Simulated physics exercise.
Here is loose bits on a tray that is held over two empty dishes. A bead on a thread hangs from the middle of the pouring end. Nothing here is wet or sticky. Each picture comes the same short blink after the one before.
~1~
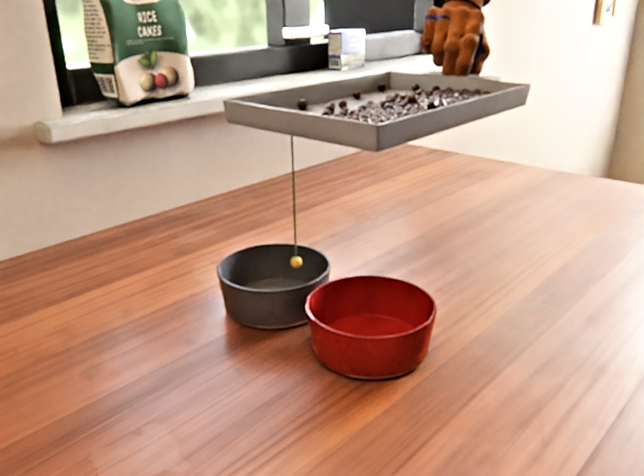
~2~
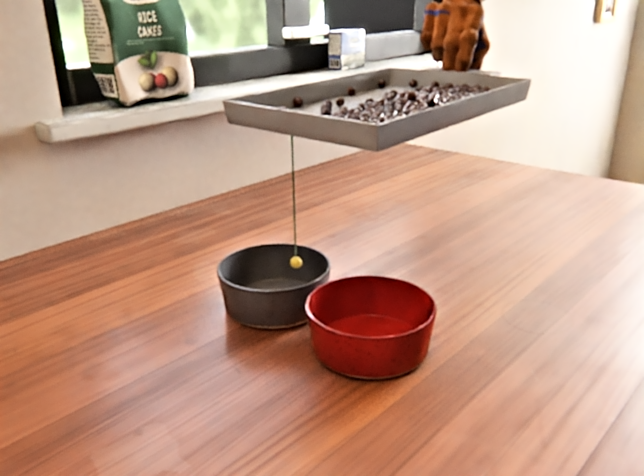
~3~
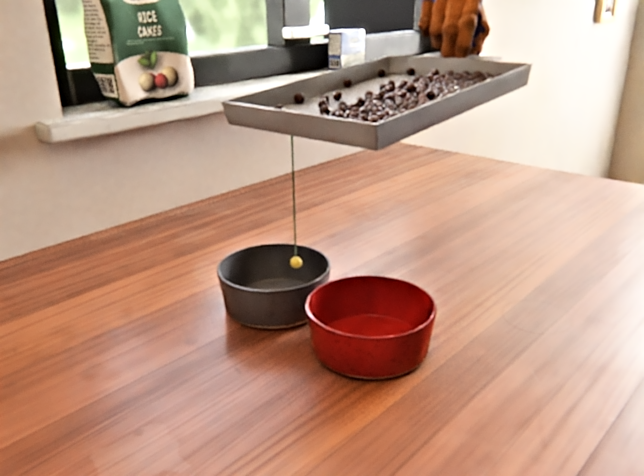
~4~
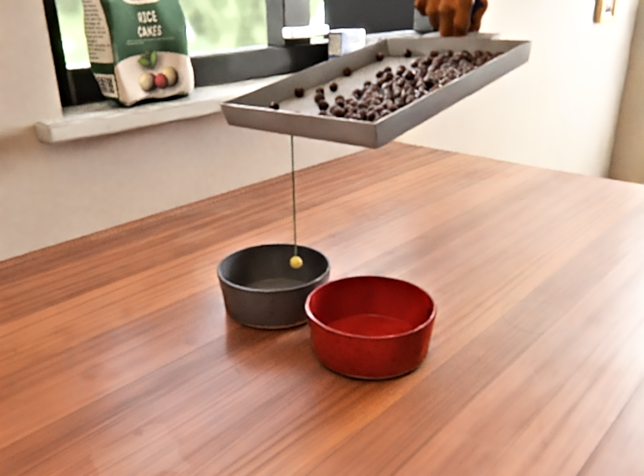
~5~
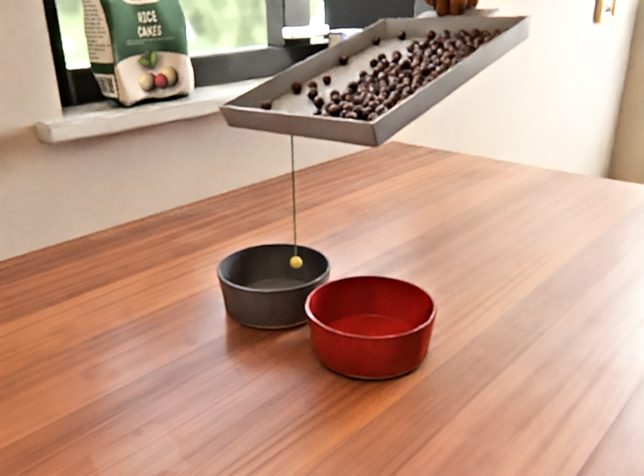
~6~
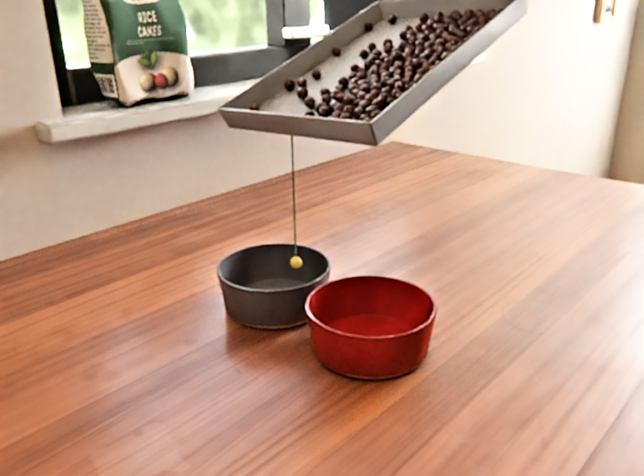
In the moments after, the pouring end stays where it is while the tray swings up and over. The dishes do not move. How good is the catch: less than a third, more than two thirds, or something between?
They take under a third between them.
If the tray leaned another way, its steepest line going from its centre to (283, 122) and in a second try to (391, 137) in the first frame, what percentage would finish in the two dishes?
Roughly 30 per cent, and 80 per cent.
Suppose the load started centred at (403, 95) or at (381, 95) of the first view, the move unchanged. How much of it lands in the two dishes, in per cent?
About 10 and 10 per cent.
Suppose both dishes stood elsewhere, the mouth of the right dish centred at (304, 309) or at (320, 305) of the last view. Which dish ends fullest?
At the first place the dish on the left, at the second the left-hand dish.
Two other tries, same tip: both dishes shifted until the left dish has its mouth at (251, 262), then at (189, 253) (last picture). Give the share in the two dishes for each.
First some 30, then 70 per cent.
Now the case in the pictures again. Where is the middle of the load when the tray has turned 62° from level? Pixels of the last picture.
Roughly at (284, 102).
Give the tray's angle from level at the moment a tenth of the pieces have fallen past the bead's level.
At about 80°.
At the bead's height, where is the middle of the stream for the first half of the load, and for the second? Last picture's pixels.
The first part at (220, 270); the rest at (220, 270).
Just after the last frame, tray tipped steeply; almost all on the tray; about a tenth in the air.
A moment on, tray tipped right over; roughly a third on the tray; just a few in the left dish; roughly a third outside both; roughly a quarter in the air.
Further on, tray tipped past a quarter turn; about a tenth in the left dish; almost all outside both.
When it is over, tray tipped past a quarter turn; not one in the right dish; about a tenth in the left dish; almost all outside both.
